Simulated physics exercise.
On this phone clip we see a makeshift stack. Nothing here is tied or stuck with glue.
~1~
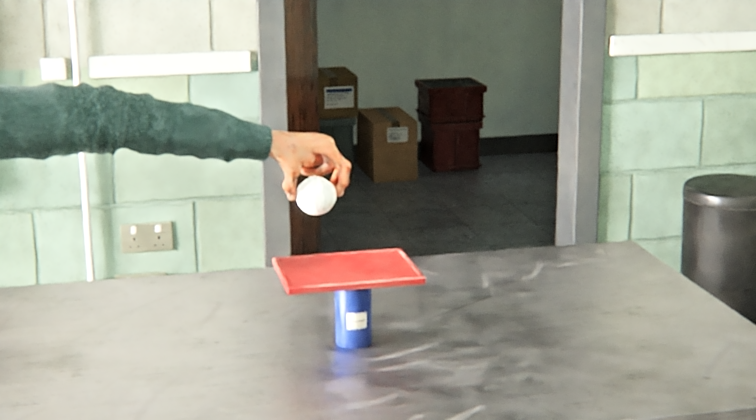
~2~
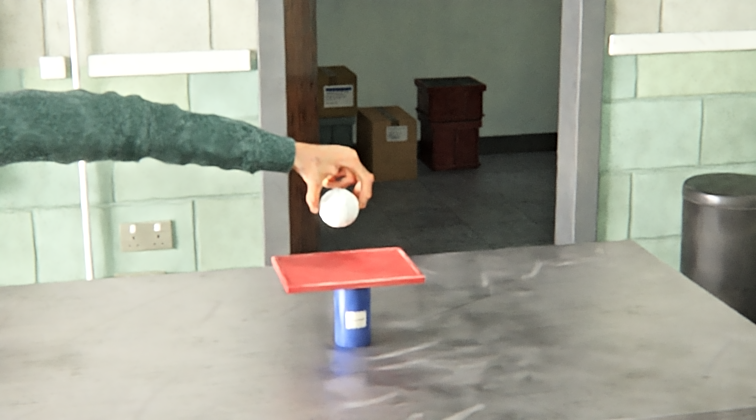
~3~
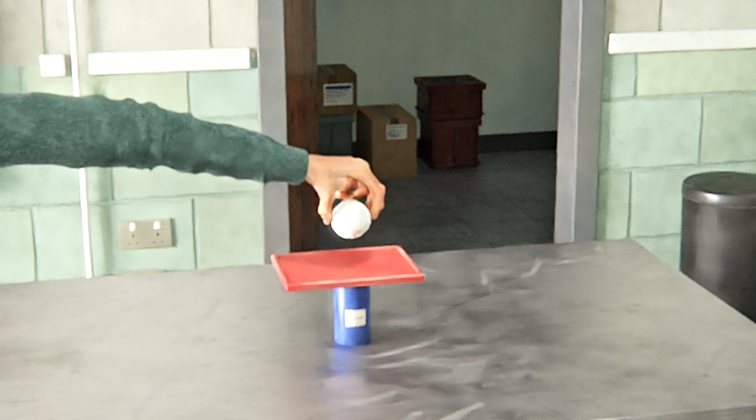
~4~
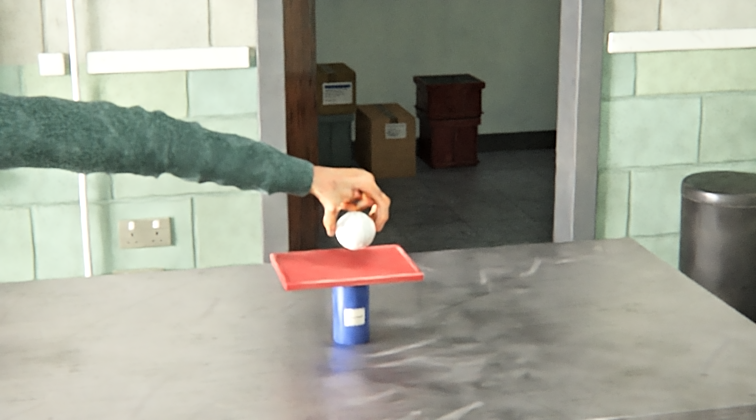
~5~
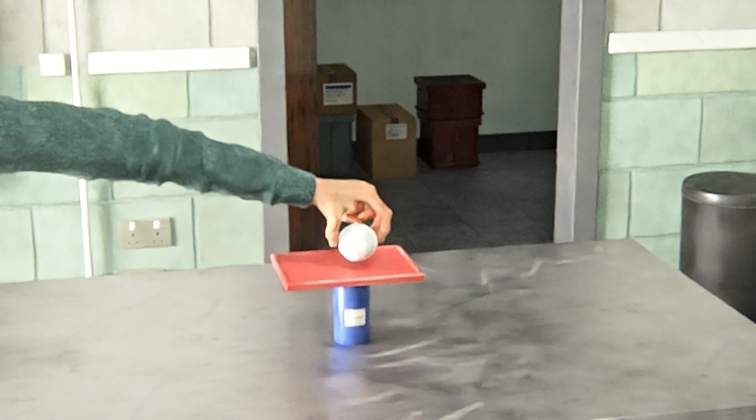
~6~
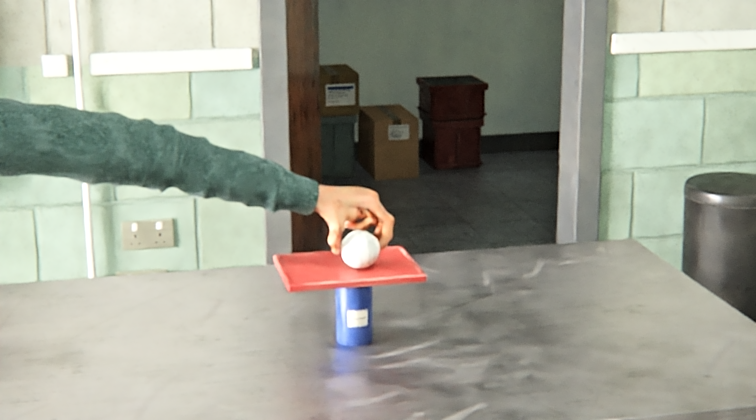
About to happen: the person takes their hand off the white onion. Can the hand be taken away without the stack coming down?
It ends up in one piece.
Then, 0.20 s on from there, no change.
Then, 0.40 s on from there, white onion resting near (360, 249).
In the end, all 3 unmoved. At the end, from the last picture's camera, white onion near (360, 249). The stack holds.
